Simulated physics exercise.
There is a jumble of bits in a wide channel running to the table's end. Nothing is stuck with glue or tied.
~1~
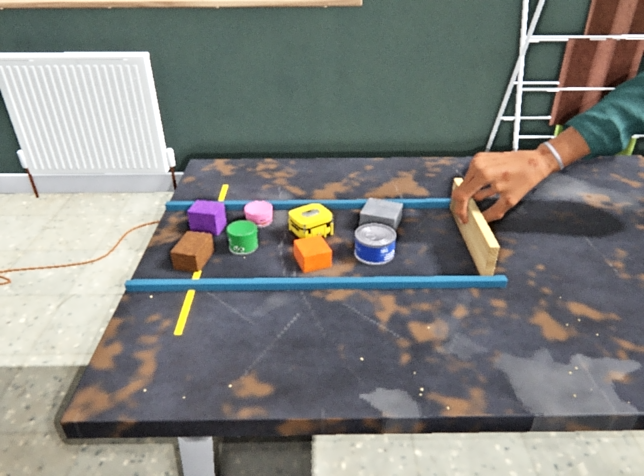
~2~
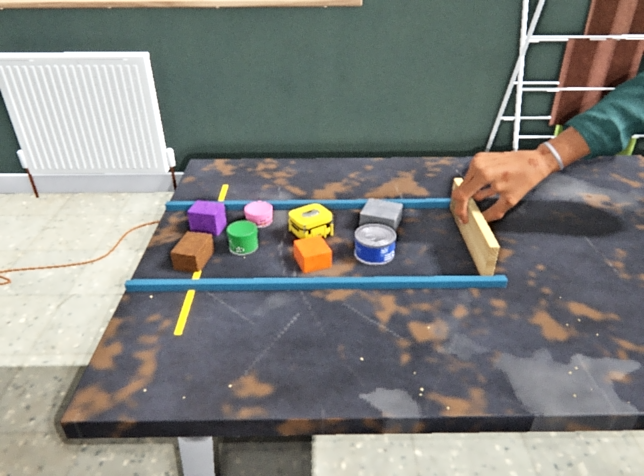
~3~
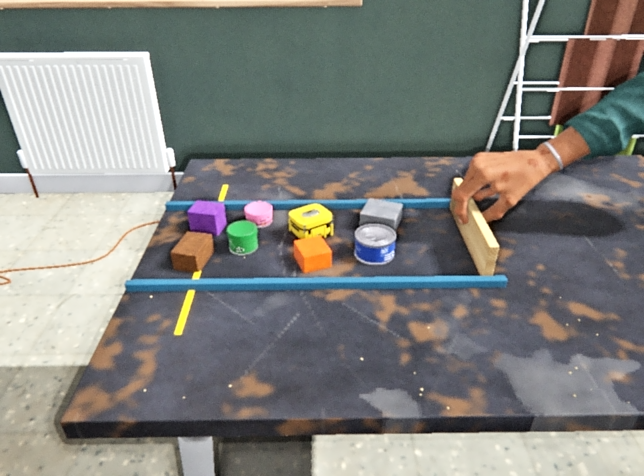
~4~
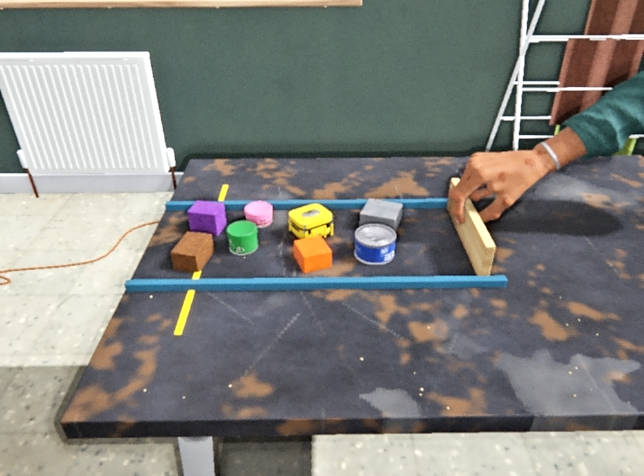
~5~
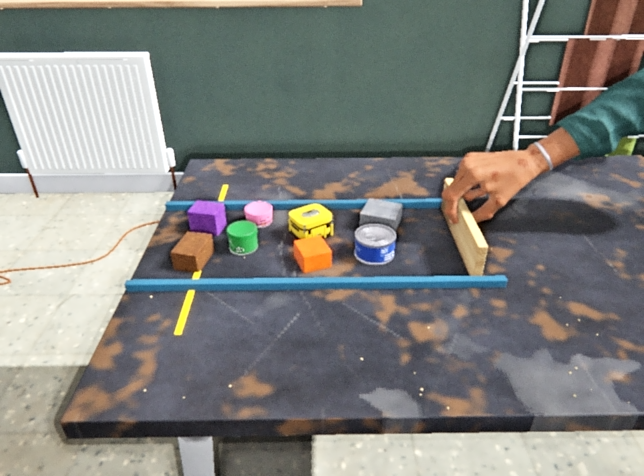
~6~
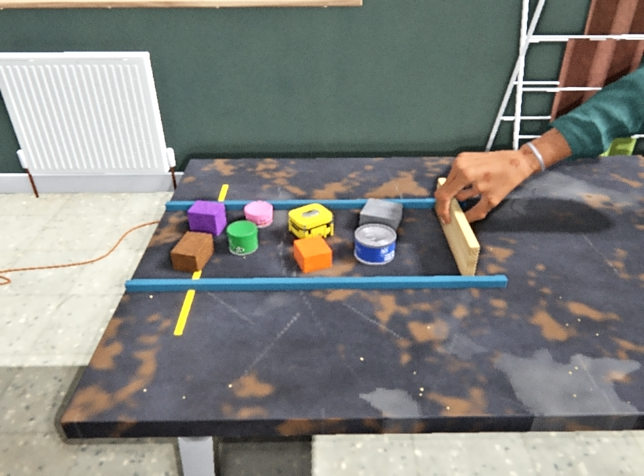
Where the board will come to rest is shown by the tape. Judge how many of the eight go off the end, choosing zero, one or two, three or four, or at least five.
One or two go off.
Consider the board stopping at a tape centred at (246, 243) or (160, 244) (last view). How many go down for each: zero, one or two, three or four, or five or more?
Going through them one at a time, I'd put it at none at all and then at least five.
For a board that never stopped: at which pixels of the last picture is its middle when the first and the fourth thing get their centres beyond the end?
(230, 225), later (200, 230).
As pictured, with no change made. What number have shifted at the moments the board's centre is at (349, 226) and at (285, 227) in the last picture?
One spot: 4. Other spot: 8.
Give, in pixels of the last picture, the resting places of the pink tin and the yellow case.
Pink tin: (170, 211); yellow case: (155, 228).
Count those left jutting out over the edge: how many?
That'd be 4.
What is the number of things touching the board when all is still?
That makes 3.
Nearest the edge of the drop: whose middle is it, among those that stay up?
Brown block.
A little later, none off yet; brown block at rest near (193, 252); purple block at rest near (207, 218); green tin at rest near (243, 238).
When it is over, the number that fall off is one or two; down, purple block.
